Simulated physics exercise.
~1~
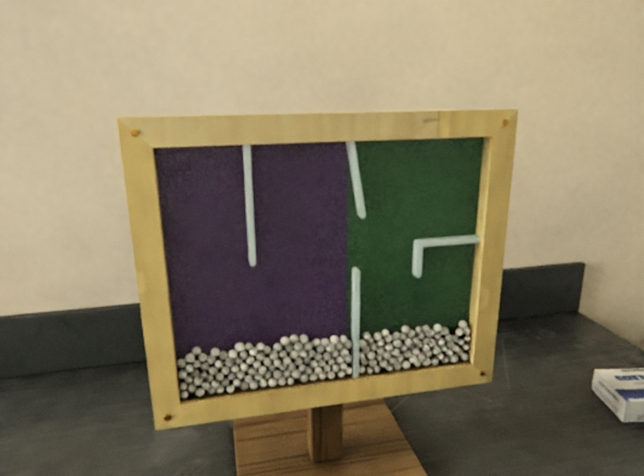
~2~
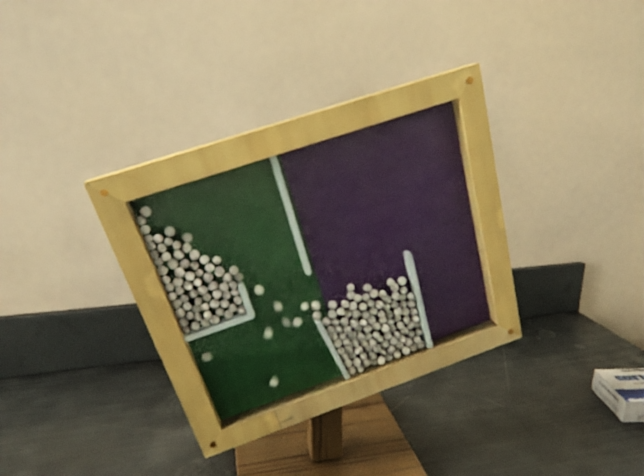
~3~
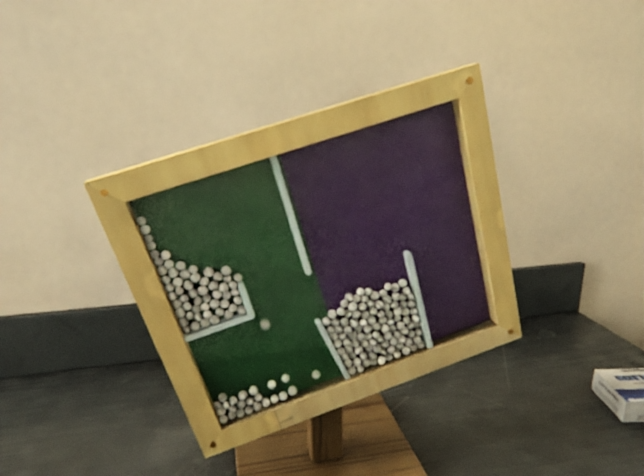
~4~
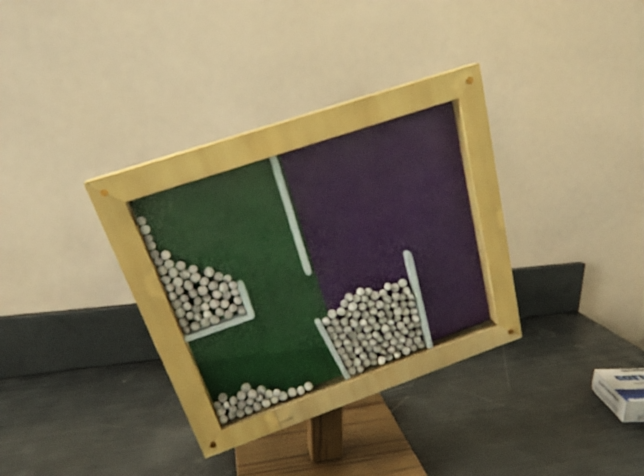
On a dark countertop against a beige wall, a wood-framed case stands upright on a wooden post, its purple half on the left and green half on the right, with small white beads spread along the bottom. The case turns clockwise until it is nearly upside down and tilted, with green now on the left. Beads pile on an L-shaped ledge in the green and between two pale bars, mostly in the purple. A few spill through the green and gather in its lower corner. Finally, the beads lie still in three heaps, the case still tilted.
